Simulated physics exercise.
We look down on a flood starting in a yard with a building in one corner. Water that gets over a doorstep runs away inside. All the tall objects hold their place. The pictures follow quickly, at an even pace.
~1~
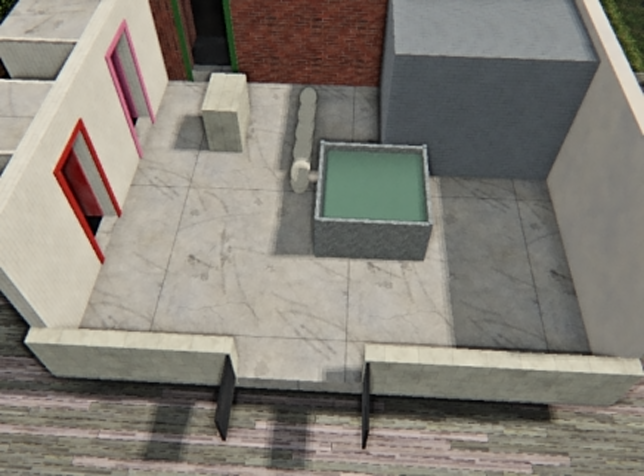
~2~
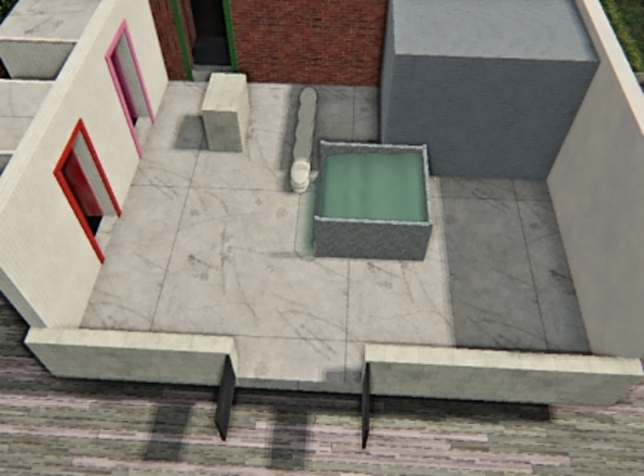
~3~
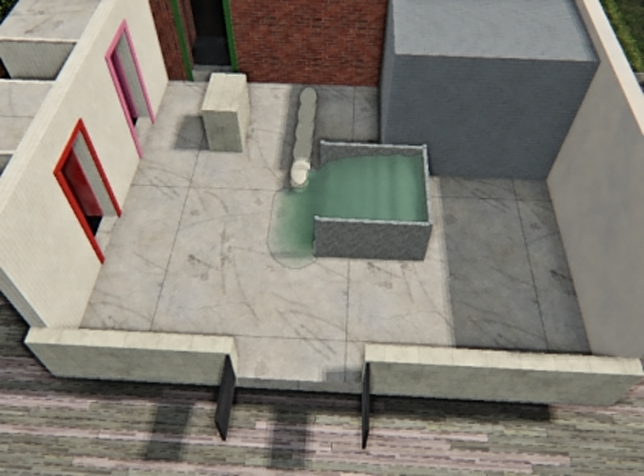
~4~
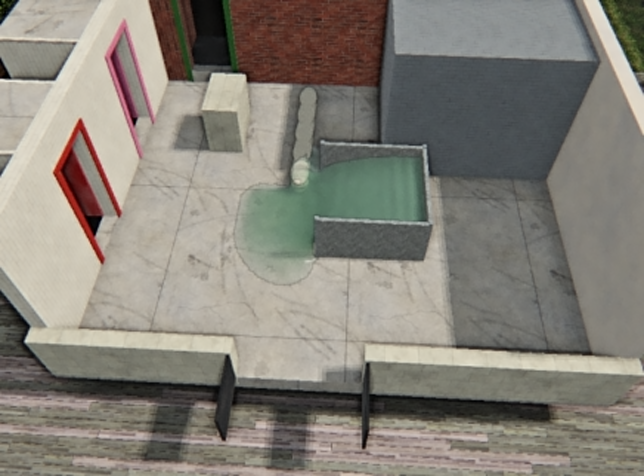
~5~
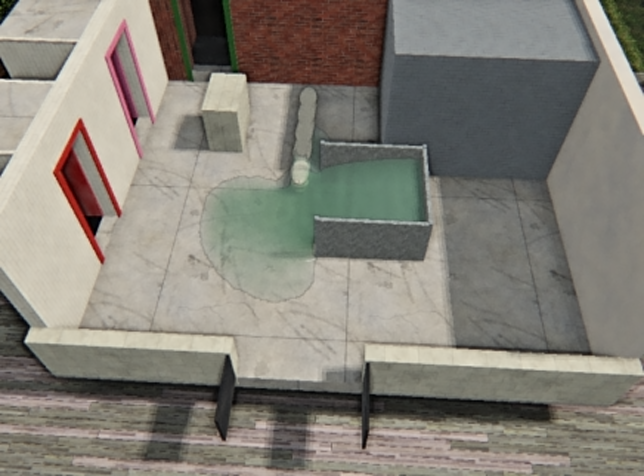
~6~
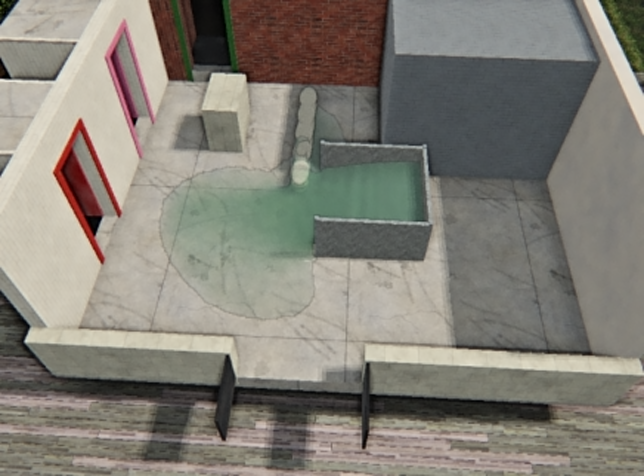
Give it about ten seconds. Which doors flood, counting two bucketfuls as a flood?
In the end: The pink door stays under that; the red door takes more than that; the green door stays under that.
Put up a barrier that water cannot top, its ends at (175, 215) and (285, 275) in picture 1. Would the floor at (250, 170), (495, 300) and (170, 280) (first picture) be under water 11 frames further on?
As listed: Wet, not flooded, not flooded.
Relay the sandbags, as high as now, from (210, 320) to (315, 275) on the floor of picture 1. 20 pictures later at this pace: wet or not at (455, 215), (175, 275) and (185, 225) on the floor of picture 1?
One after the other: Free of water, covered, covered.
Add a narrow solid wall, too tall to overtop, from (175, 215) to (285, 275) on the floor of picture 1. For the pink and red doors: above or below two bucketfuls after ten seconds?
My reading: Pink lets more in, red lets less in.
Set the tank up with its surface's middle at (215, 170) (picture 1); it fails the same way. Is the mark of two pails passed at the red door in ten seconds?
One by one: The red one lets more in.
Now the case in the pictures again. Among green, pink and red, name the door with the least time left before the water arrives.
That is the one in red.
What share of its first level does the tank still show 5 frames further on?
Roughly 38 per cent.
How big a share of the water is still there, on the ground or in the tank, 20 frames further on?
Near 86 in a hundred.
A moment on, water covers 45 % of the floor; the pink door not reached, the red door over two buckets in, the green door not reached.
Next, water covers 45 % of the floor; the pink door wet at the sill, nothing in, the red door far over two buckets in, the green door not reached.
Then, water covers 55 % of the floor; the pink door under two buckets in, the red door far over two buckets in, the green door wet at the sill, nothing in.
Later, water covers 75 % of the floor; the pink door under two buckets in, the red door far over two buckets in, the green door wet at the sill, nothing in.
In the end, water covers 85 % of the floor; the pink door under two buckets in, the red door far over two buckets in, the green door wet at the sill, nothing in.
